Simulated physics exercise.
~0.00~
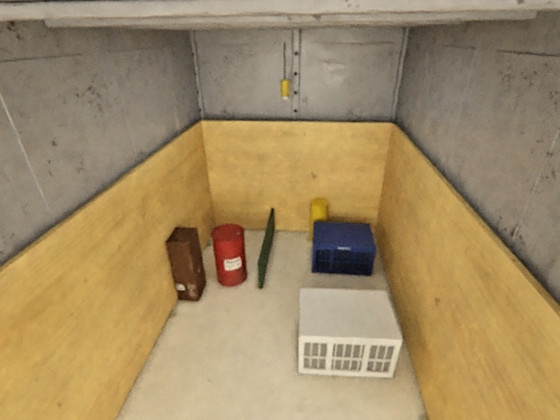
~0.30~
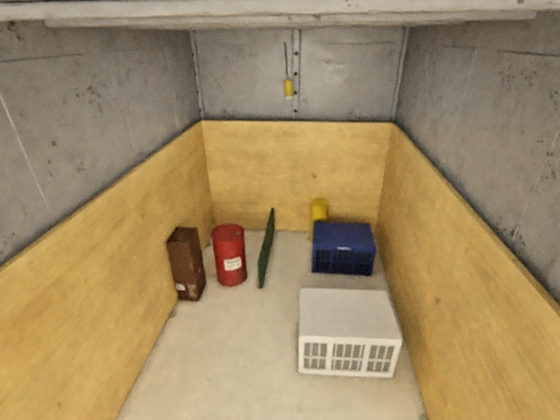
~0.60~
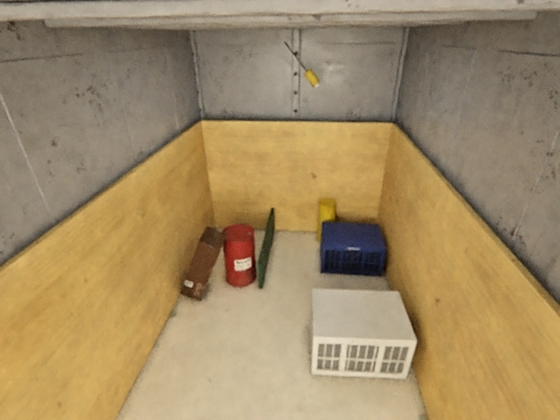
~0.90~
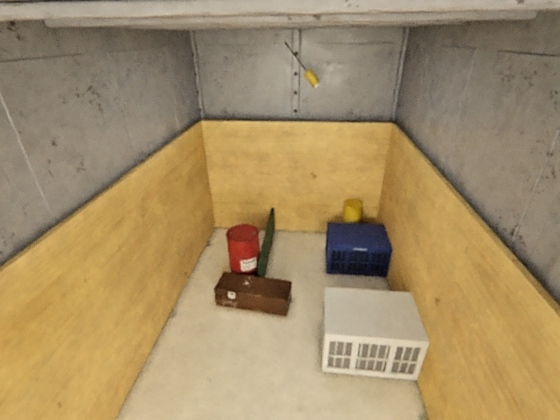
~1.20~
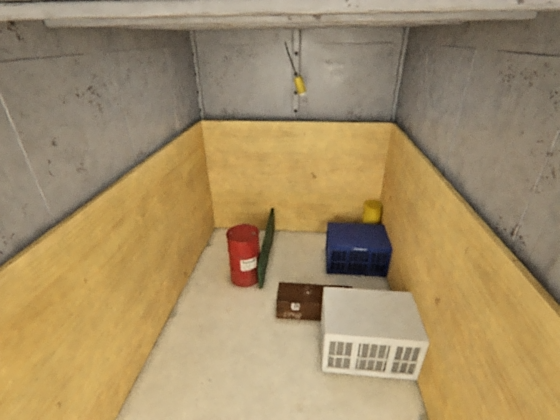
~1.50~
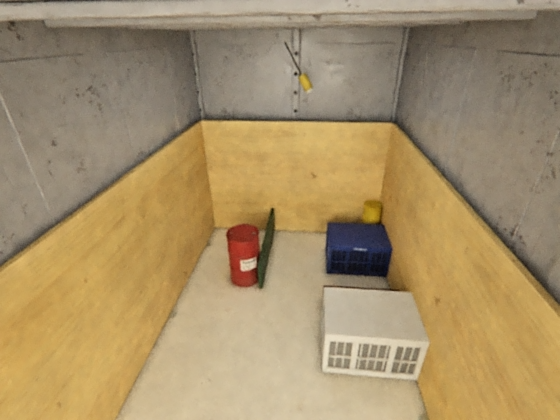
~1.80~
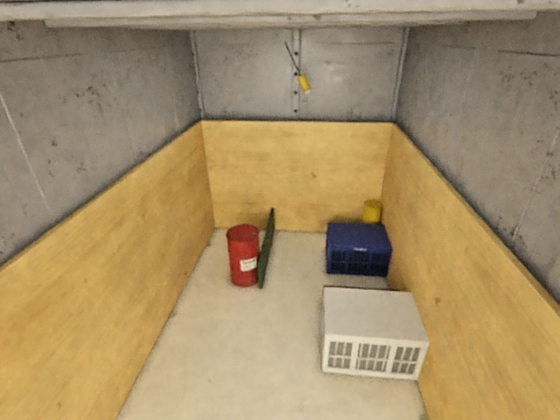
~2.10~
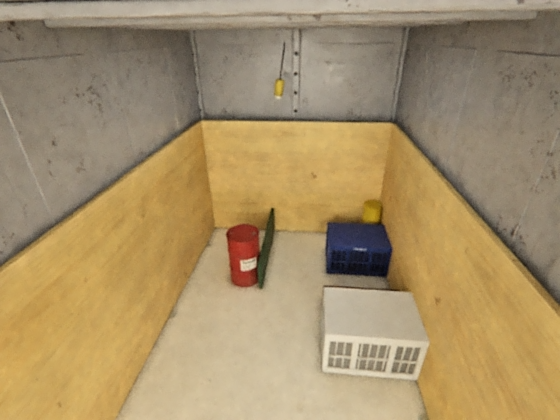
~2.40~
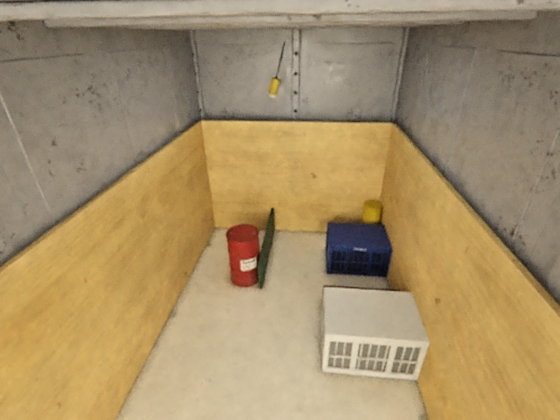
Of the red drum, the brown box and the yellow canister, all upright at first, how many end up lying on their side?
Only one does, the brown box, which tips over and slides right until the white chest almost hides it. The red drum and the yellow canister stay upright.
A tall brown box topples and slides right, ending almost hidden behind the white chest.
